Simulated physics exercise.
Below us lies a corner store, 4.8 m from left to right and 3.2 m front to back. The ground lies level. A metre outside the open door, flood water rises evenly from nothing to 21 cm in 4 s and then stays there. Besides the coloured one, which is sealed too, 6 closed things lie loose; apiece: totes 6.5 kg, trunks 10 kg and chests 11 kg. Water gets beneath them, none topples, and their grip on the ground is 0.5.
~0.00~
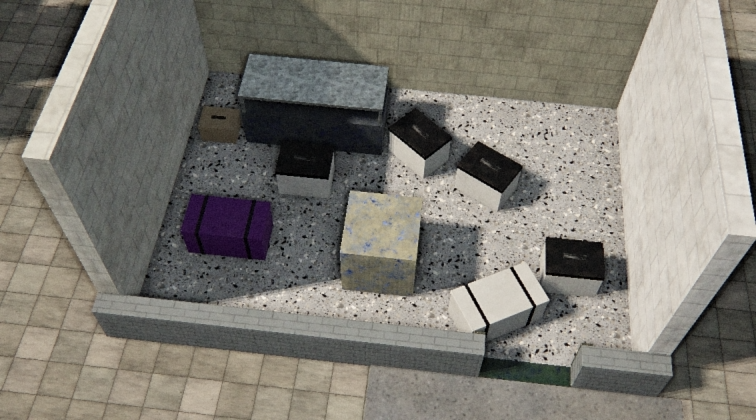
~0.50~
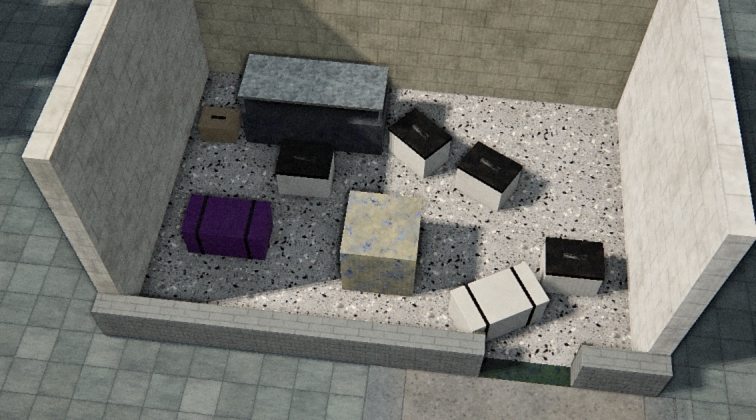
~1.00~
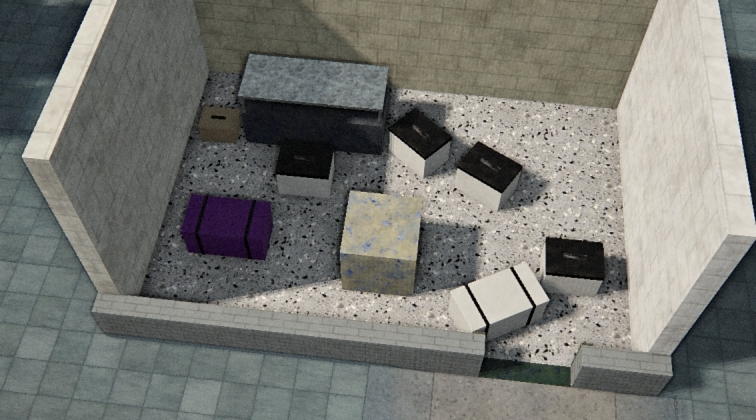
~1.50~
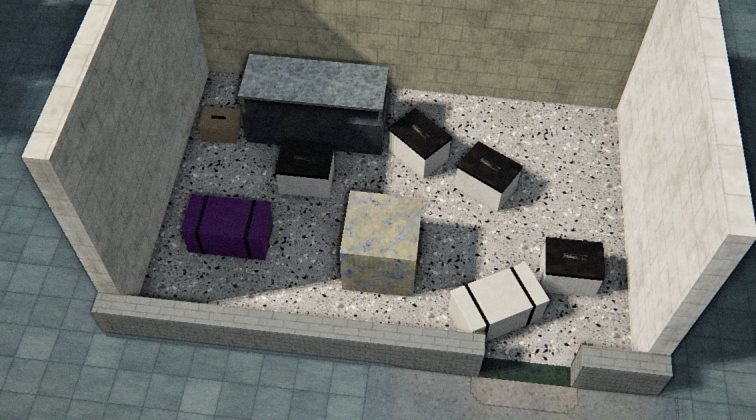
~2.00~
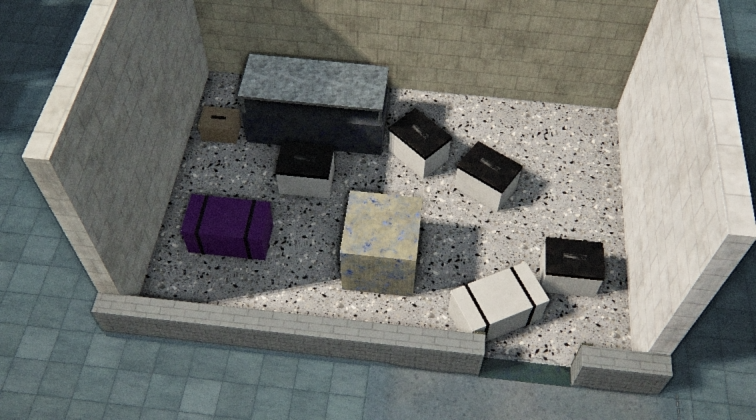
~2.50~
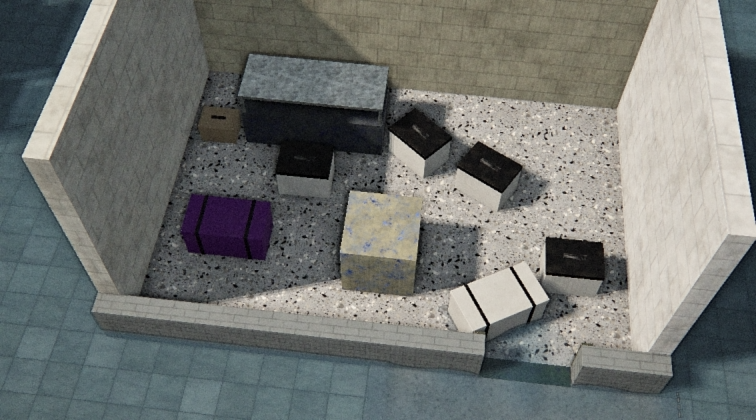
We see a walled room from above, with a purple trunk, a speckled block and scattered boxes on a pale floor, all staying still while the paving outside darkens to blue-green and water spreads up to the doorway.
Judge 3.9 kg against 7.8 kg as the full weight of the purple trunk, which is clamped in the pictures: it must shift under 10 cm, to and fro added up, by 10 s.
Verdict: The lower weight is enough.
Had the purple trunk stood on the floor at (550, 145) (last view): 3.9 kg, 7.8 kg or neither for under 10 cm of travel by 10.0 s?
Neither holds.
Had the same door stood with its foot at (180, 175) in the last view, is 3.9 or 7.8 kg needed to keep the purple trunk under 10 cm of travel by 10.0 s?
Then neither weight holds it.
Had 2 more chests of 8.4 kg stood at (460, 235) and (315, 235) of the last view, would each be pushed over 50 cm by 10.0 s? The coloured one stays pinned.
In turn: Over, less.
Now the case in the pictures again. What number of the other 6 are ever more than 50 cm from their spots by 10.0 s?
4 of them.
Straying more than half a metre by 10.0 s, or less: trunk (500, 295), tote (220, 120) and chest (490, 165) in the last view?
In turn: More, less, more.
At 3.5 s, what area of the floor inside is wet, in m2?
Some 2.0 m2.
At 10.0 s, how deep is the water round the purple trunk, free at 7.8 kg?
About 2 cm.
After 3.5 s the purple trunk would be 0 cm from its start with 3.9 kg and 0 cm from its start with 7.8 kg; 0 cm of water round it then.
After 4.5 s the purple trunk would be 0 cm from its start with 3.9 kg and 0 cm from its start with 7.8 kg; 0 cm of water round it then.
After 7.0 s the purple trunk would be 0 cm from its start with 3.9 kg and 0 cm from its start with 7.8 kg; 0 cm of water round it then.
After 10.0 s the purple trunk would be 1 cm from its start with 3.9 kg and 0 cm from its start with 7.8 kg; 2 cm of water round it then.
